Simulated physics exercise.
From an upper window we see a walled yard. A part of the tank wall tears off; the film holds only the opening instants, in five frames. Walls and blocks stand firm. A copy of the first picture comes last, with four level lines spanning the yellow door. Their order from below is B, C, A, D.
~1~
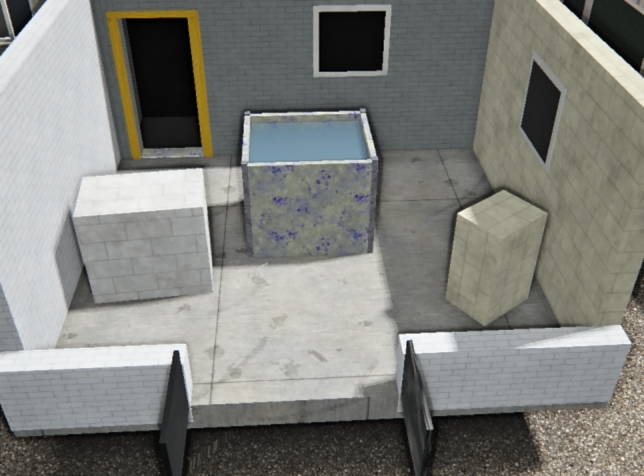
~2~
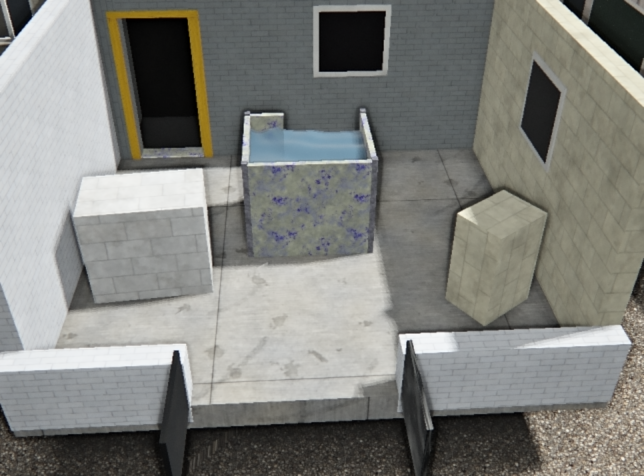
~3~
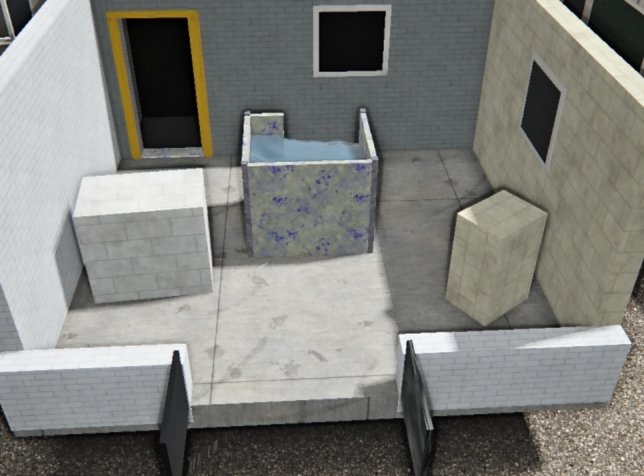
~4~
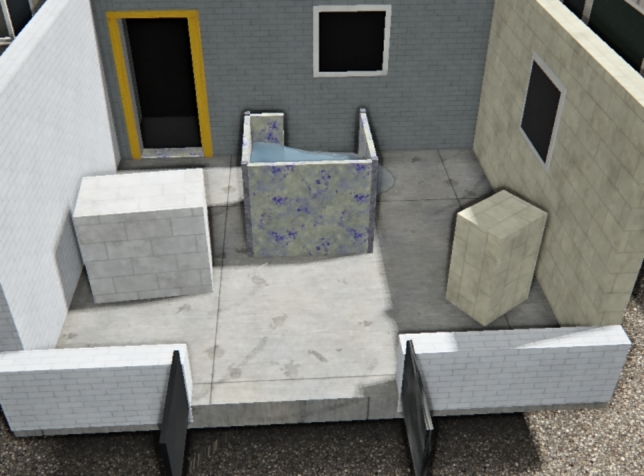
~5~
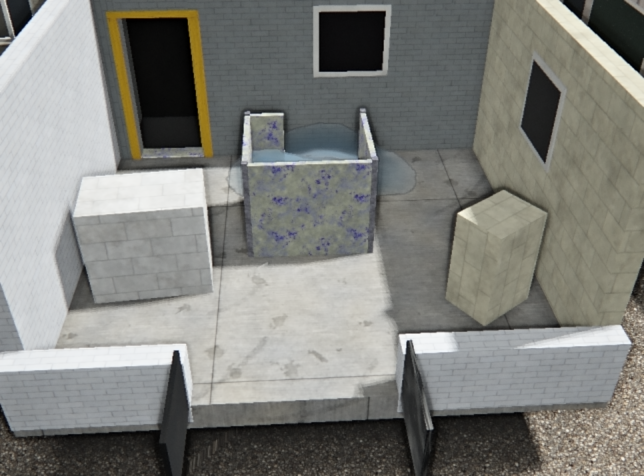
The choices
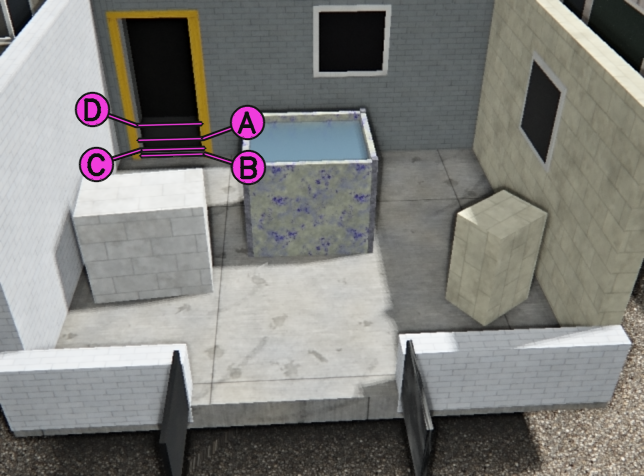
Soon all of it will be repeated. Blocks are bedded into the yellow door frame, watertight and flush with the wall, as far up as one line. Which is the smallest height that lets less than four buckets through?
Use height C.
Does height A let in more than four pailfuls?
No, not at all.
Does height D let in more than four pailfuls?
No, that is safe.
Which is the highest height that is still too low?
B.
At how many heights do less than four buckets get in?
Three of the four.
In magenta, A at (170, 139); B at (173, 154); C at (172, 149); D at (168, 124); from the bottom up B, C, A, D.
Choosing A, nothing gets over.
Choosing B, about 8 bucketfuls get in.
Choosing C, a splash gets over, under a bucket.
Choosing D, nothing gets over.
